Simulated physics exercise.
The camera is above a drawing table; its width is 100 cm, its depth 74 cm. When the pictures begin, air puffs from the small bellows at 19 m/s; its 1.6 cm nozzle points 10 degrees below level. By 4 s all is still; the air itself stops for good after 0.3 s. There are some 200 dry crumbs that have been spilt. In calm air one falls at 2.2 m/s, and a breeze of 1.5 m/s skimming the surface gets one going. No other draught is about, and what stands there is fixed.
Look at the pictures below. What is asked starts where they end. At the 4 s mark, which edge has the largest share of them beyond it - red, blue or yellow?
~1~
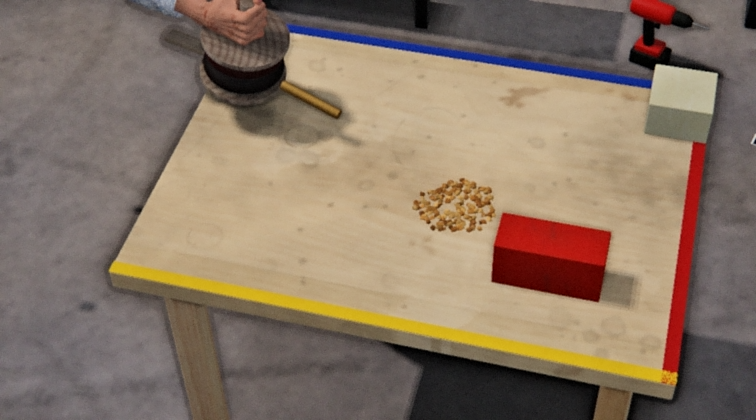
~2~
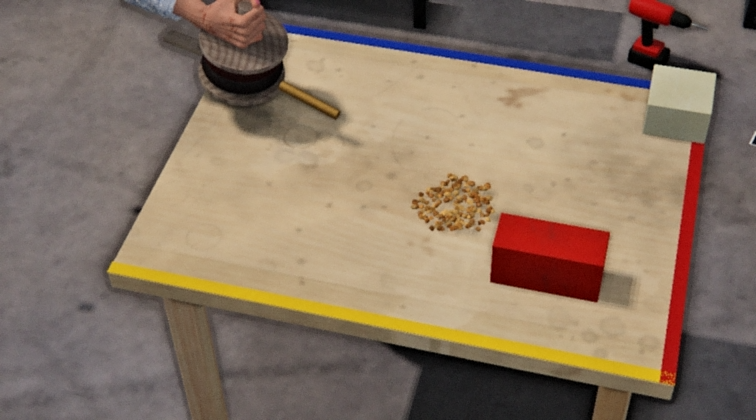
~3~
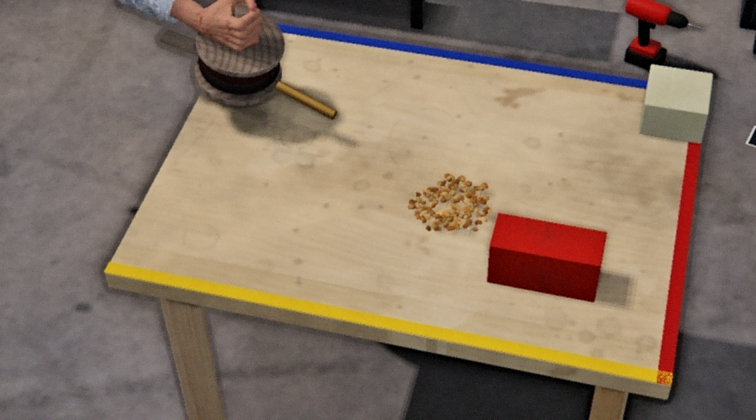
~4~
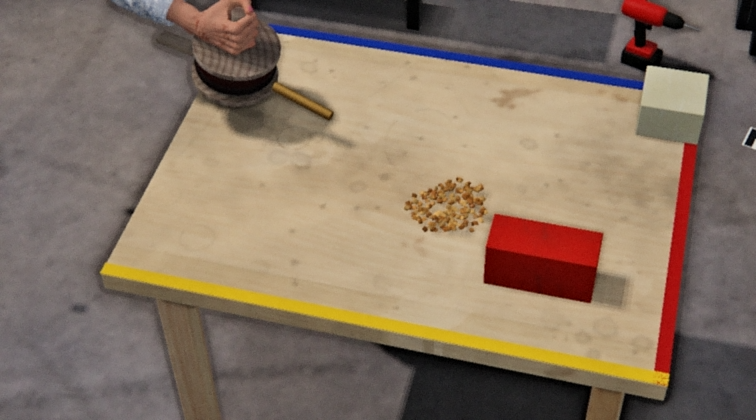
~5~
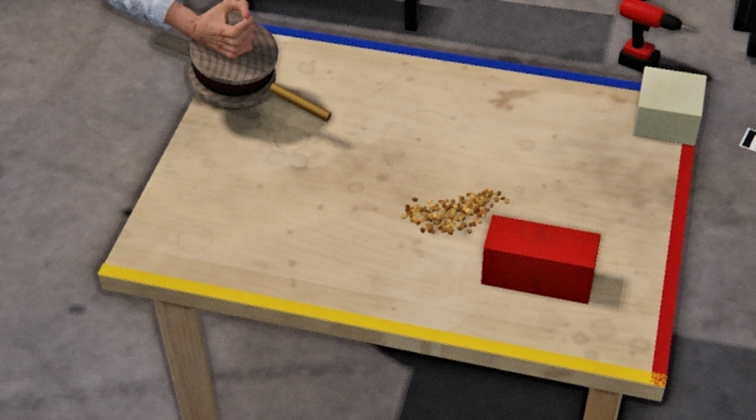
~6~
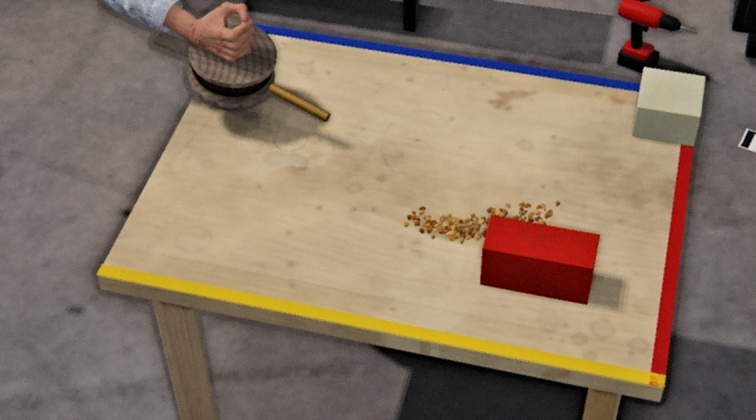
Red.
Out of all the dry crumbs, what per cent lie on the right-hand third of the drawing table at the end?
5 %.
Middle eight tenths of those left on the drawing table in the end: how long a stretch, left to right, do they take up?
30 cm, give or take.
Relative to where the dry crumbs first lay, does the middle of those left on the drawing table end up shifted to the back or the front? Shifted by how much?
Shift: Frontward, approx. 10 cm.
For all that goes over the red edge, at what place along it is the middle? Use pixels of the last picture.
(676, 289).
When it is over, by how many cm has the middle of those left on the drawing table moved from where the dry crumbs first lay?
Close to 15 cm.
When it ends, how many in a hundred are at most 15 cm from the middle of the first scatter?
Around 15 in a hundred.
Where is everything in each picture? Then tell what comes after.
The middle of the dry crumbs is near (457, 205), none has stirred yet and the mouth of the small bellows is at (339, 115), in the first picture.
The middle of the dry crumbs is near (456, 206), none has stirred yet, the yellow edge is centred on (378, 327), the blue edge is centred on (469, 53) and the red edge is centred on (695, 222), in the second picture.
The middle of the dry crumbs is near (453, 206), none has stirred yet, the top of a block is at (548, 238) and the top of a block is at (679, 88), in the third picture.
The middle of the dry crumbs is near (450, 204) and none has stirred yet, in the fourth picture.
The middle of the dry crumbs is near (455, 213), the farthest in sight from the small bellows is at (507, 202) and about 35 % have left their places, in the fifth picture.
The middle of the dry crumbs is near (471, 225), the farthest in sight from the small bellows is at (558, 204) and about 70 % have left their places, in the sixth picture.
Then, 0.6 s after the last picture the count stands so, 0 % are over the yellow edge, 0 % over the blue edge and 59 % over the red edge; the middle of those left on the top is near (483, 260).
Then, 1.0 s after the last picture the count stands so, 0 % are over the yellow edge, 0 % over the blue edge and 59 % over the red edge; the middle of those left on the top is near (483, 260).
Then, 2.0 s after the last picture the count stands so, 0 % are over the yellow edge, 0 % over the blue edge and 59 % over the red edge; the middle of those left on the top is near (483, 260).
Then, 3.8 s after the last picture, at the end, 0 % are over the yellow edge, 0 % over the blue edge and 59 % over the red edge; the middle of those left on the top is near (483, 260).
